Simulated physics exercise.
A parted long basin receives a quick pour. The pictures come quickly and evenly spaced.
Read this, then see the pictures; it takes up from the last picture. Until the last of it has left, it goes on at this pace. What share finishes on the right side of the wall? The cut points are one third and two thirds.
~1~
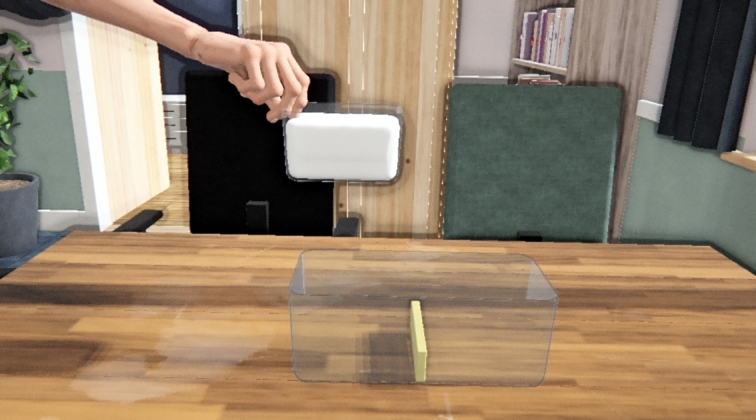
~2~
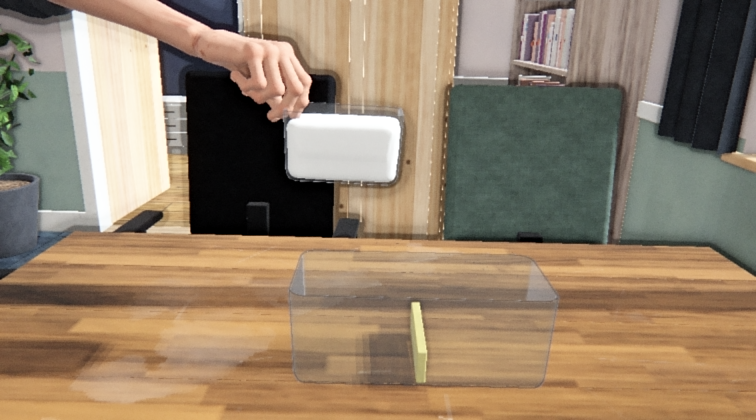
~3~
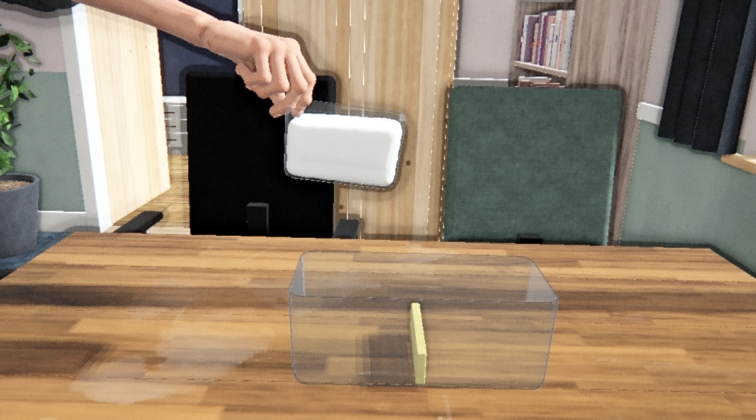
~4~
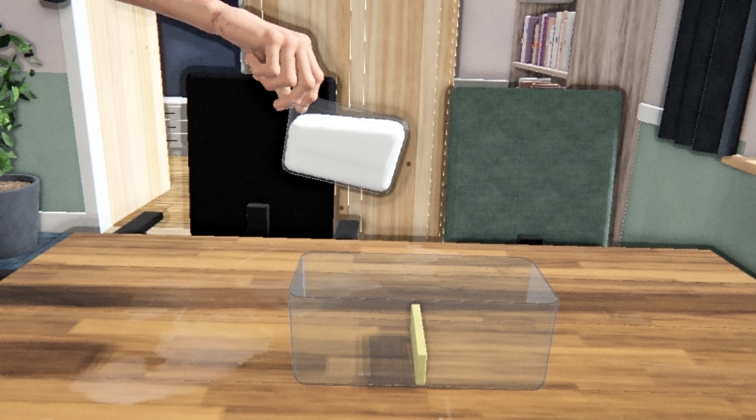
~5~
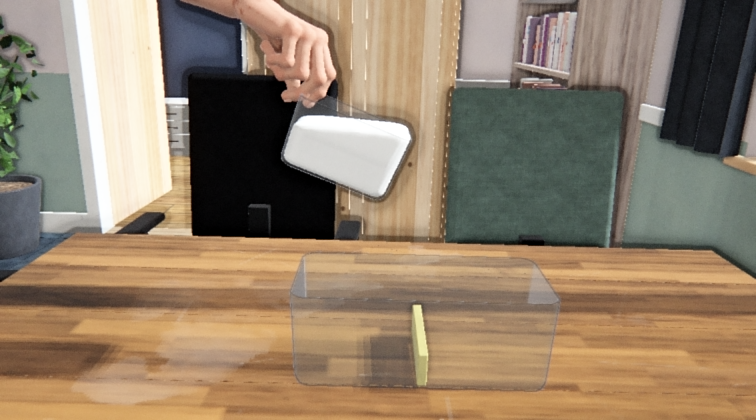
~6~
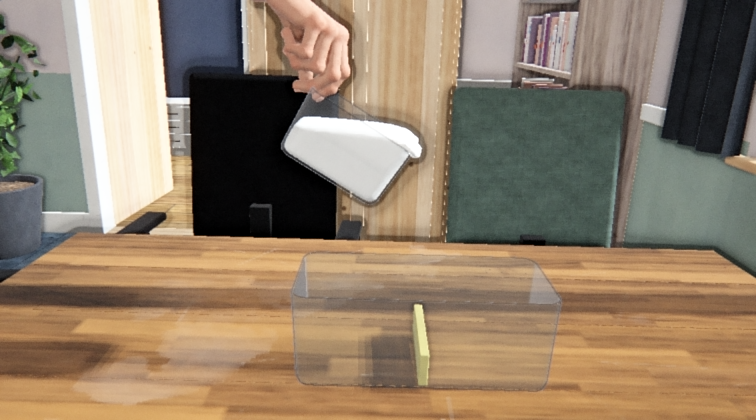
The share right of the wall is over two thirds.
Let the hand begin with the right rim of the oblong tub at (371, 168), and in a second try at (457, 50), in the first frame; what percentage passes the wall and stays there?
It works out to around 40 % and then around 75 %.
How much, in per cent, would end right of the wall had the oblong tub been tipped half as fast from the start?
It comes to near 80 per cent.
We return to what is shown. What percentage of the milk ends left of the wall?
Around 20 percent.
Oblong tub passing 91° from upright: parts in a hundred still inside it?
30 per cent, roughly.
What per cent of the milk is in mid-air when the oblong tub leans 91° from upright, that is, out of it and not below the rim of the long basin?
Share out of both vessels: Approx. 45 %.
A moment on, the oblong tub is tipped on its side and 28 per cent is still to pour, 0 is left of the wall and 26 right of it.
Next, the oblong tub is tipped right over and 5 per cent is still to pour, 10 is left of the wall and 76 right of it.
Then the oblong tub is tipped right over and 0 per cent is still to pour, 20 is left of the wall and 77 right of it.
Later the oblong tub is tipped right over and 0 per cent is still to pour, 21 is left of the wall and 77 right of it.
In the end 21 per cent lies left of the wall, 77 right of it and 2 outside.
